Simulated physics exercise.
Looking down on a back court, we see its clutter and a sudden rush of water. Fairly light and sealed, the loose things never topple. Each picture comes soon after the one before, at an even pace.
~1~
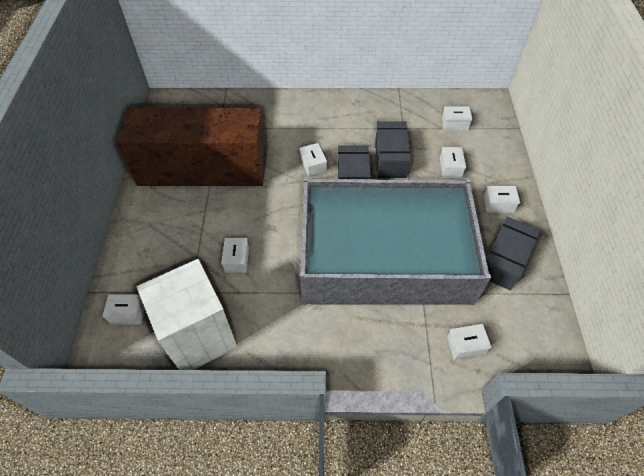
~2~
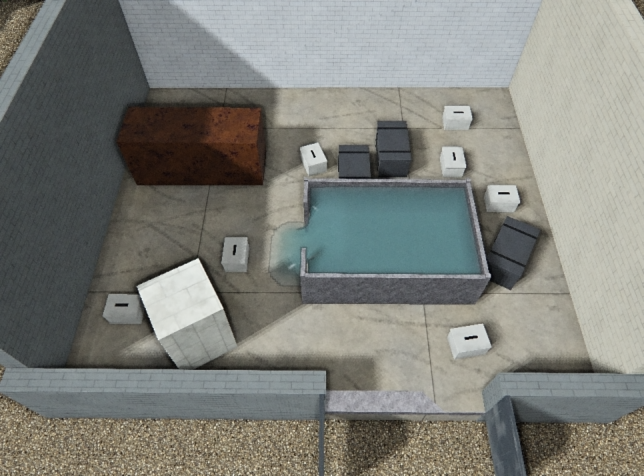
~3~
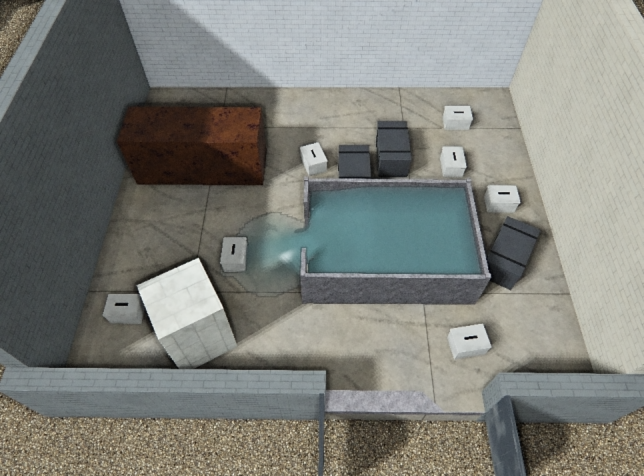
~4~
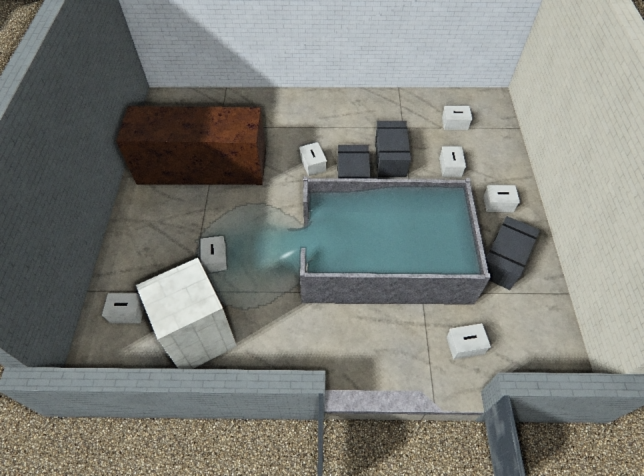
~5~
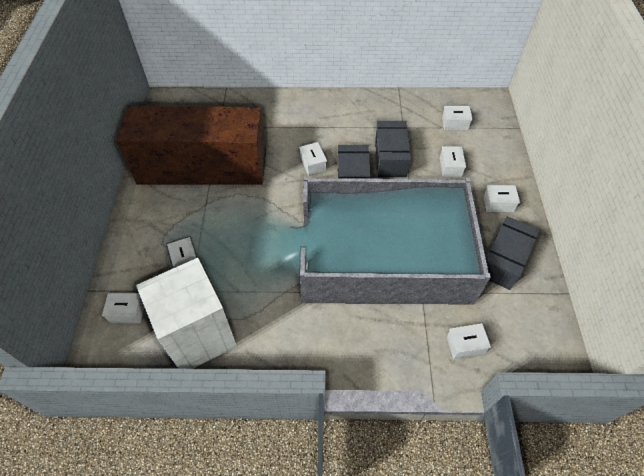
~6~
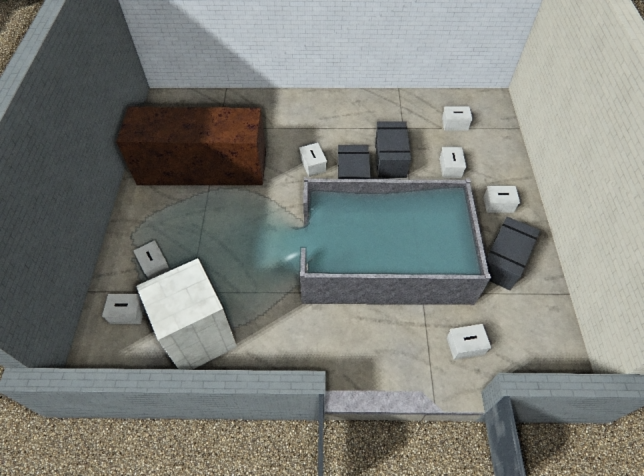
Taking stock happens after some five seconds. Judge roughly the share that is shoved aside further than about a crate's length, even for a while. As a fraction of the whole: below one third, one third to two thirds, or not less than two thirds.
Band-wise it's the bottom band, under a third.
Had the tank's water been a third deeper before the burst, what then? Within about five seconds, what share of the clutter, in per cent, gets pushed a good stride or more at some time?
Something like 30 % of the loose things.
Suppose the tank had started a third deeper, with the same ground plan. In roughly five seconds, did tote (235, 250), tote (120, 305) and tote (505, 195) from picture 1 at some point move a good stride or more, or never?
In the order asked: Over that distance, over that distance and below that distance.
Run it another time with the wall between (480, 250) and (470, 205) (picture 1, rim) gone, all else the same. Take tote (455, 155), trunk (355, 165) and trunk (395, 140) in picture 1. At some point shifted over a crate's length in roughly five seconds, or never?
Here is how they go, in order: Fails to go that far, fails to go that far, and fails to go that far.
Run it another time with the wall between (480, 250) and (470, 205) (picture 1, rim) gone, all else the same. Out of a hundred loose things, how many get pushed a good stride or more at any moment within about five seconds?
It comes out at roughly 40 per cent.
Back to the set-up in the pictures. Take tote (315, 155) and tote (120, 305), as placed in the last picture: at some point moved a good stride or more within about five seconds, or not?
Well, the first one remained nearby, while the second cleared the mark.
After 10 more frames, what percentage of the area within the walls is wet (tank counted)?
I make it 35 per cent.
A moment on, 1 of 10 are well off their spots; 0 afloat.
Next, 2 of 10 are well off their spots; 1 afloat.
Later, 1 of 10 are well off their spots; 2 afloat.
In the end, 2 of 10 are well off their spots, and 2 have been at some point; 2 afloat.
